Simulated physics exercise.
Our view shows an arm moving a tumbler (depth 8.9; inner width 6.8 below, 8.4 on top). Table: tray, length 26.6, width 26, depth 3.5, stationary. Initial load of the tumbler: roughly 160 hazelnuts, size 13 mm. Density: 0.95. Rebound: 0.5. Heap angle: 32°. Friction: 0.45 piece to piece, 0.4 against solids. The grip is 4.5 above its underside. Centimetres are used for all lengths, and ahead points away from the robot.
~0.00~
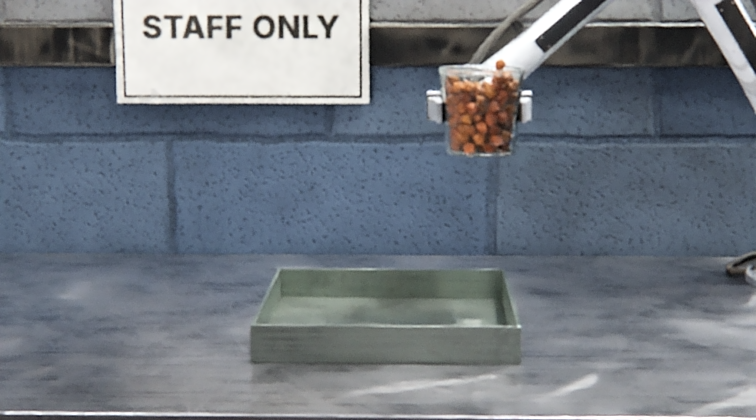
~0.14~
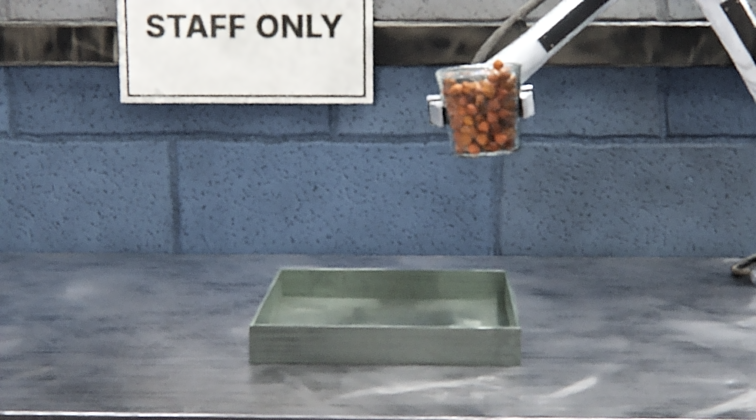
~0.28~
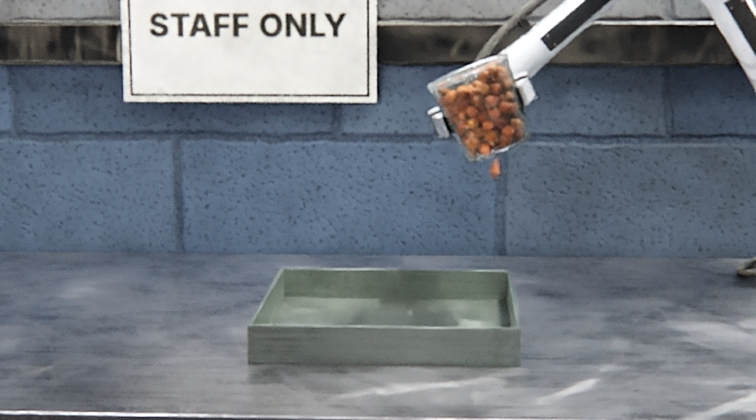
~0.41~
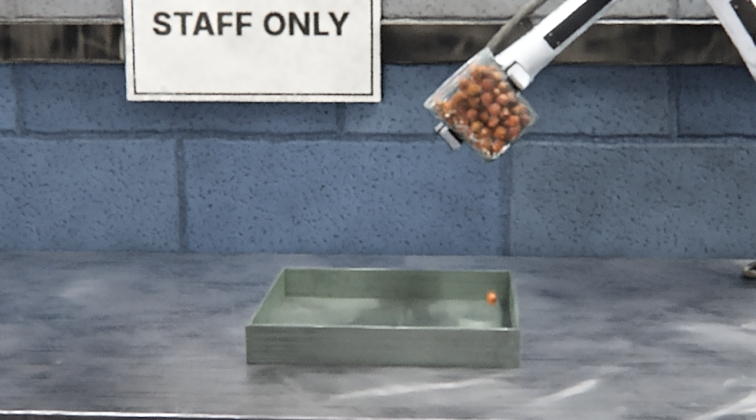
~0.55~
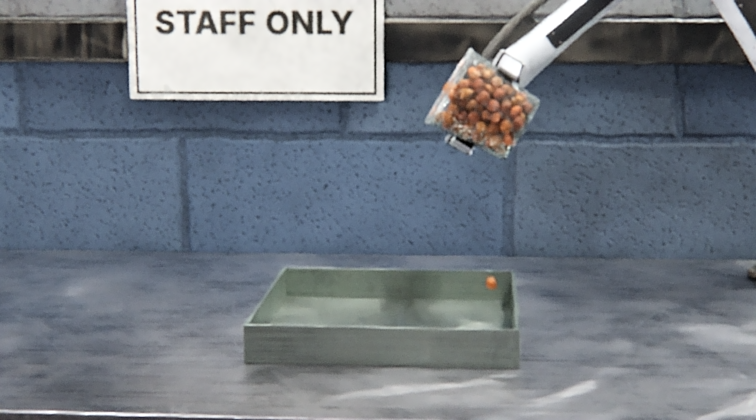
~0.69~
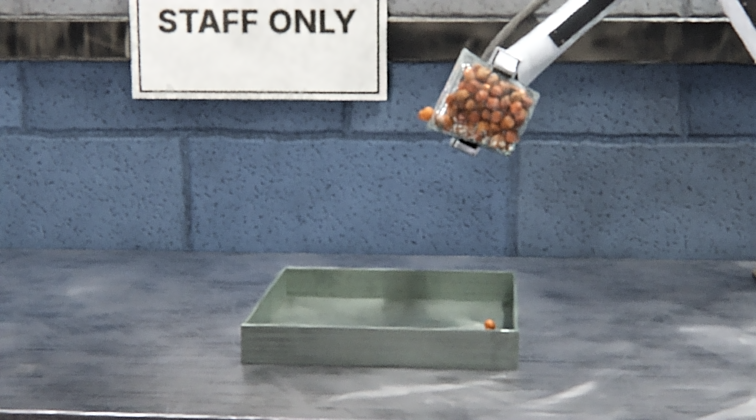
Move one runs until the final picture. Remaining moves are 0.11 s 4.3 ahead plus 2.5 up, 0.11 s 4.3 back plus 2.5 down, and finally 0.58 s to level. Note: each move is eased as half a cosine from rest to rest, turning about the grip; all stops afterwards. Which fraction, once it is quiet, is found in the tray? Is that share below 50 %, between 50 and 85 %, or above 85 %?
The share is between 50 and 85 %.
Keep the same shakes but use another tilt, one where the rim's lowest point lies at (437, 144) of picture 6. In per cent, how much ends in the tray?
My estimate is some 95 per cent.
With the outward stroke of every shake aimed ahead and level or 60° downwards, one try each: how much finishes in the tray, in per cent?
Try one gives about 40 in a hundred, try two about 10 in a hundred.
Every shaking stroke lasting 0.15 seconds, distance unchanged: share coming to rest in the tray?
Roughly 40 percent would.
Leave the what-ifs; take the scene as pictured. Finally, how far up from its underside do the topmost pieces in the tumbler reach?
5.5 cm.
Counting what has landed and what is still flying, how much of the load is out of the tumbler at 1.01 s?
70 %.
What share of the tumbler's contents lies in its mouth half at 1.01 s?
Around 50 percent.
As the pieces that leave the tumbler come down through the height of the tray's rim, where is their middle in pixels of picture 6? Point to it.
Centre: About (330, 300).
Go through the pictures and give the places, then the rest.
The tumbler middle at (481, 112), level; upper third of the load around (482, 89), from x 450 to 515, top at y 65; 155 in the tumbler, in the first picture.
The tumbler middle at (483, 112), tilted 6° forward; upper third of the load around (482, 89), from x 450 to 510, top at y 65; 154 in the tumbler, 1 in flight or on a rim, in the second picture.
The tumbler middle at (484, 111), tilted 22° forward; upper third of the load around (484, 90), from x 445 to 520, top at y 70; 154 in the tumbler, 1 in flight or on a rim, in the third picture.
The tumbler middle at (485, 110), tilted 43° forward; upper third of the load around (483, 91), from x 440 to 525, top at y 70; 154 in the tumbler, 1 in the tray, in the fourth picture.
The tumbler middle at (486, 109), tilted 59° forward; upper third of the load around (481, 91), from x 440 to 525, top at y 70; 154 in the tumbler, 1 in the tray, in the fifth picture.
The tumbler middle at (486, 108), tilted 65° forward; upper third of the load around (482, 92), from x 425 to 525, top at y 70; 154 in the tumbler, 1 in the tray, in the sixth picture.
After 1.01 s, tilted 60° forward, highest piece 25 above the table; 48 in the tumbler, 12 in the tray, 1 on the table or floor, 94 in flight or on a rim.
After 1.33 s, tilted 11° forward, highest piece 27 above the table; 105 in the tray, 48 in the tumbler, 2 on the table or floor.
After 1.69 s, level, highest piece 25 above the table; 105 in the tray, 48 in the tumbler, 2 on the table or floor.
After 2.74 s, level, highest piece 25 above the table; 105 in the tray, 48 in the tumbler, 2 on the table or floor.
In the end, 105 in the tray, 48 in the tumbler, 2 on the table or floor. That is 68 % in the tray.
